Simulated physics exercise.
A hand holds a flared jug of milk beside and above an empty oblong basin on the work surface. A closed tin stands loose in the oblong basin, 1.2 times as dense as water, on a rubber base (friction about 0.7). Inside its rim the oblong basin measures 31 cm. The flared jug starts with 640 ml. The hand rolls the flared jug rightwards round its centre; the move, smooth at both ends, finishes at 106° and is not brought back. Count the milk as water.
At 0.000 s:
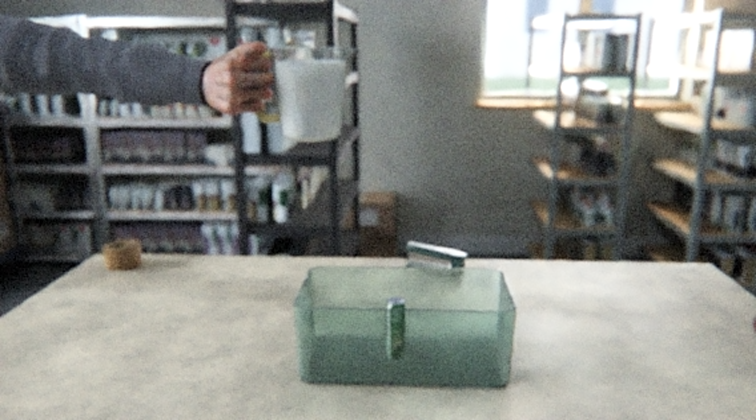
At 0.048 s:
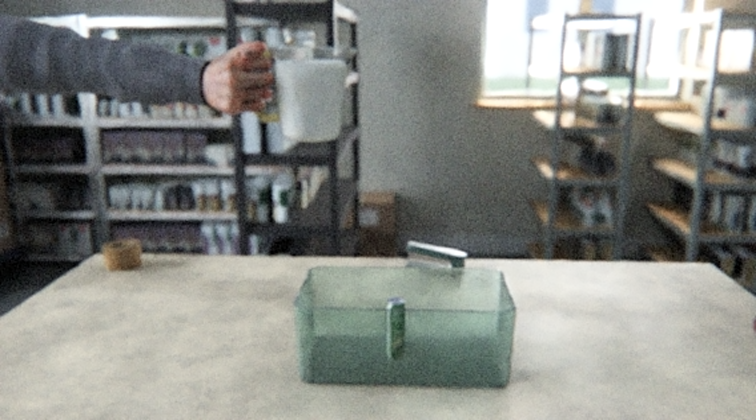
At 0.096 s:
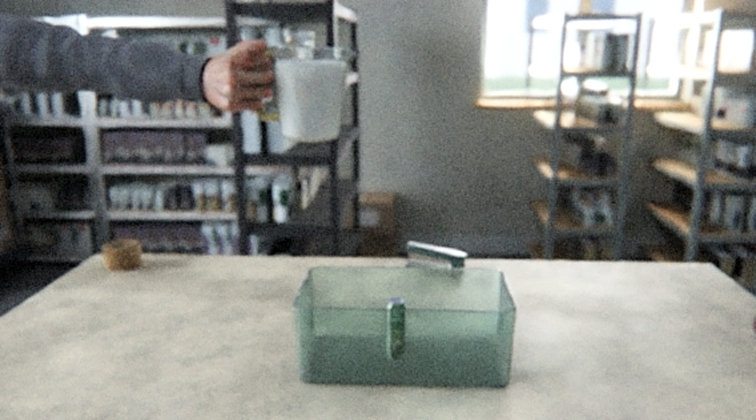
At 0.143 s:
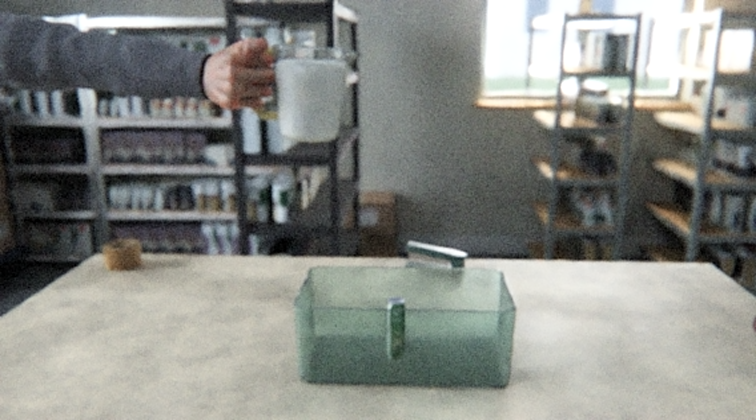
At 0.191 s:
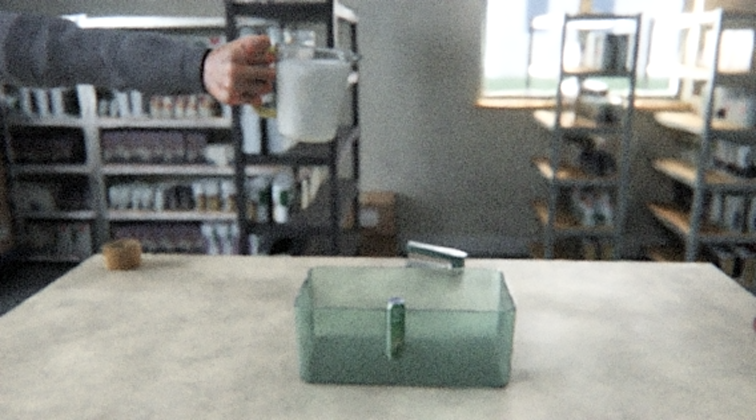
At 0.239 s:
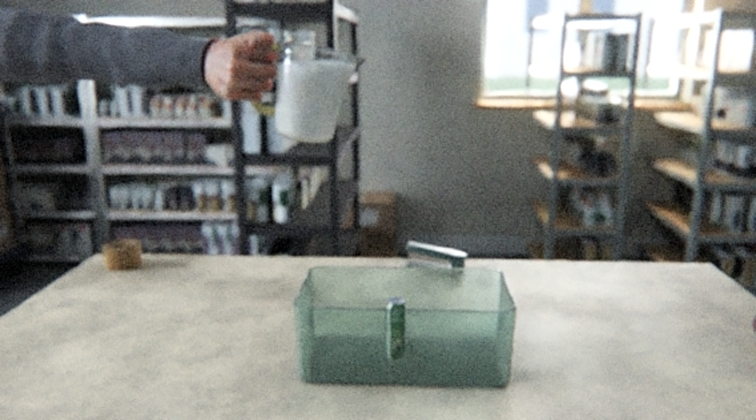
In a shelf-lined storeroom, a hand holds a jug of milk above an oblong greenish basin, tilting it slightly to the right.
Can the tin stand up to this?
The tin remains upright.
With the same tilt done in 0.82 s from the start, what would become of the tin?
The tin stays up.
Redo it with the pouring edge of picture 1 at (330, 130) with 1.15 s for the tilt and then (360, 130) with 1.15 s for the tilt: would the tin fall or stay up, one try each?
First it topples; then it remains upright.
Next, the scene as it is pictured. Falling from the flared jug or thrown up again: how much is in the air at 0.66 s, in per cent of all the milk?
Some 20 per cent.
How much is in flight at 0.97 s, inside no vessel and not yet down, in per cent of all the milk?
Some 36 per cent.
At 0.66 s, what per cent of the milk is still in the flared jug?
Some 78 per cent.
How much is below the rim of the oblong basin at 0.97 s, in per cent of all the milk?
Some 40 per cent.
After 0.66 s the tilt is 65° and 78 per cent is still to pour; the tin stands where it began.
After 0.97 s the tilt is 100° and 23 per cent is still to pour; the tin stands where it began.
After 1.30 s the tilt is 106° and 1 per cent is still to pour; the tin stands where it began.
After 1.65 s the tilt is 106° and 0 per cent is still to pour; the tin stands where it began.
In the end the tin stands where it began.
